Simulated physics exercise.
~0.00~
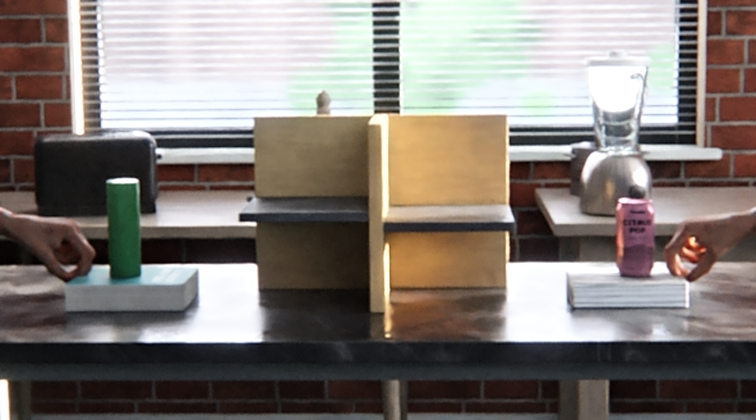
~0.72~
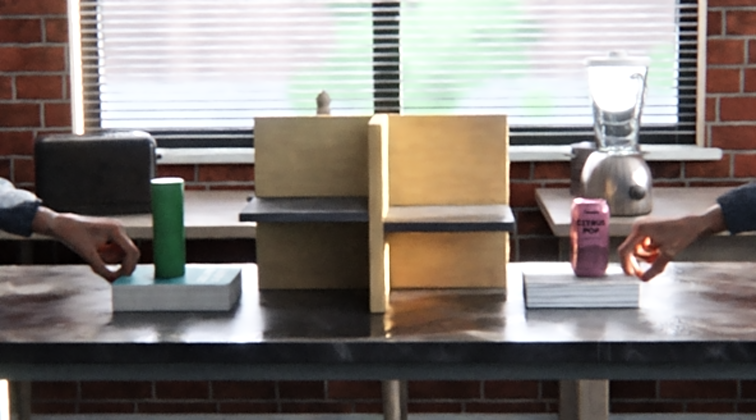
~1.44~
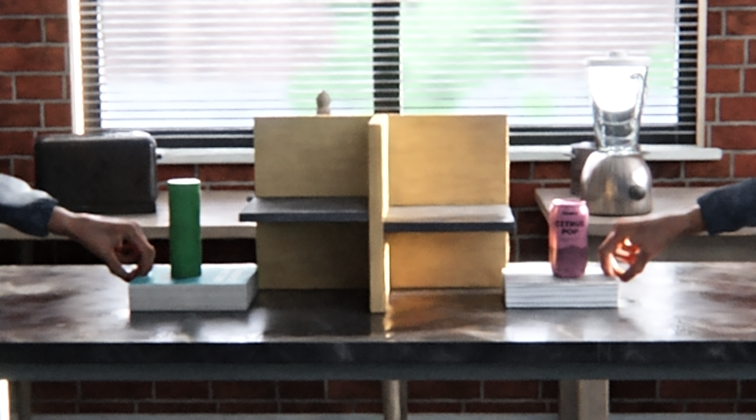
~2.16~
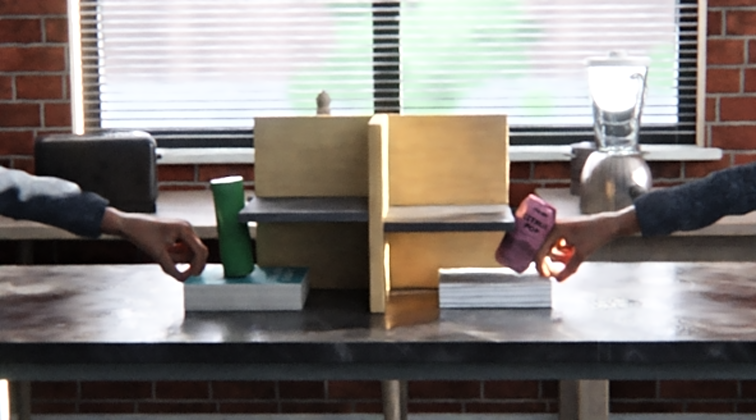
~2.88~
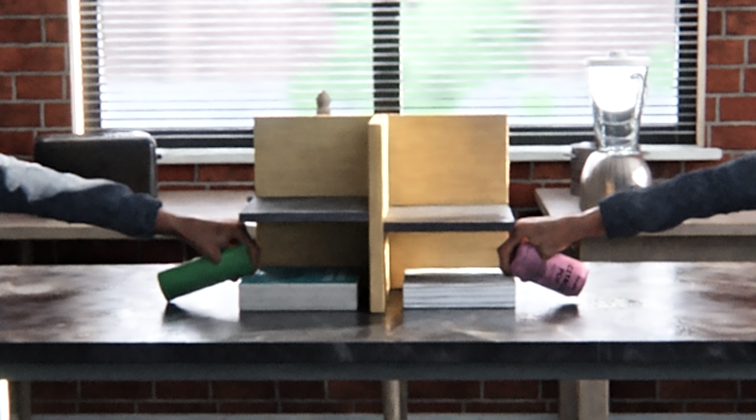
On a dark kitchen table, hands sliding a book and white board inward until green candle and pink can hit shelves and topple.
